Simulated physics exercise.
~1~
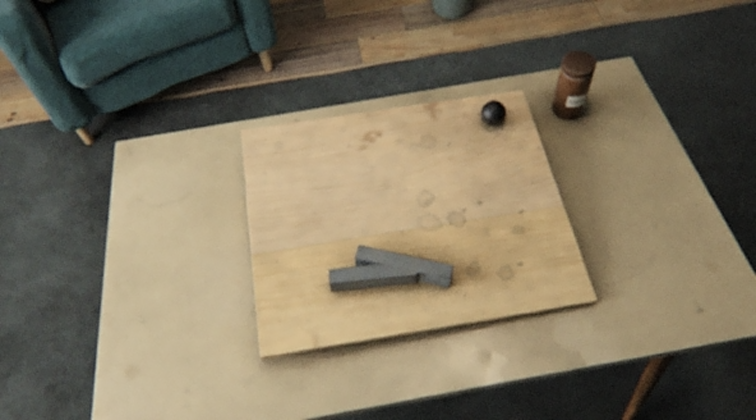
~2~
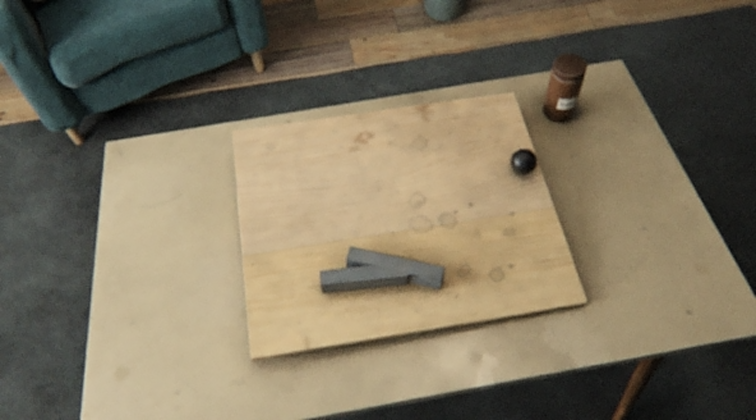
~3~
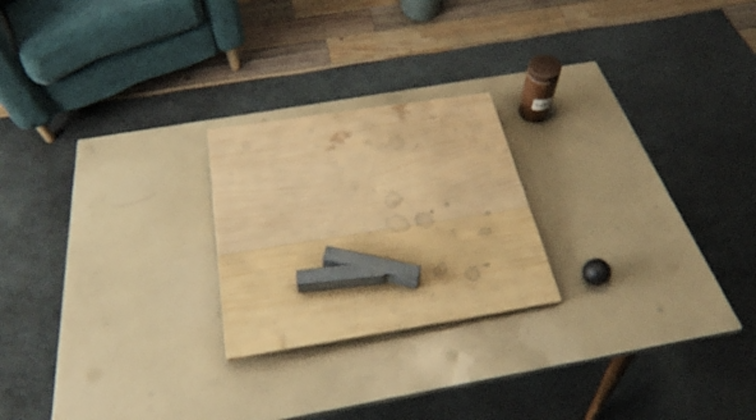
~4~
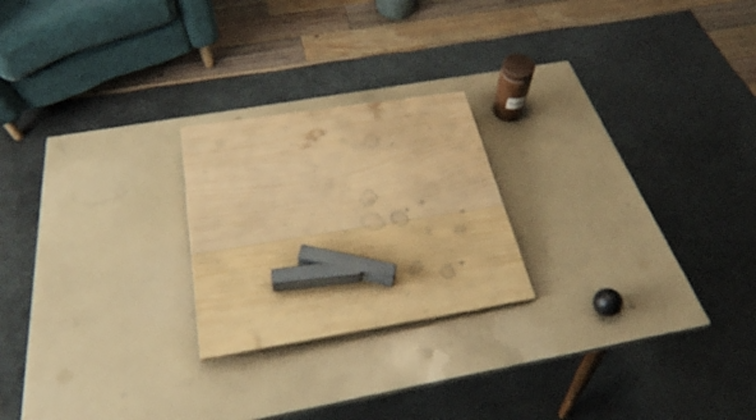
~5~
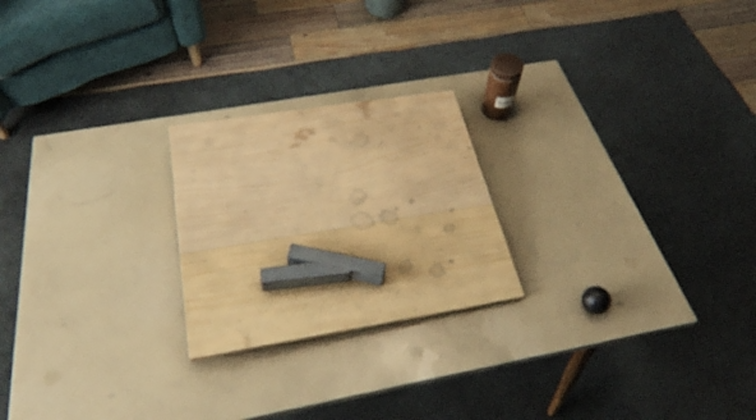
A black ball rolled down a tilted wooden board with gray blocks on it, went off the right edge onto the table, and came to rest near the table's corner, while the brown jar behind the board stayed put.
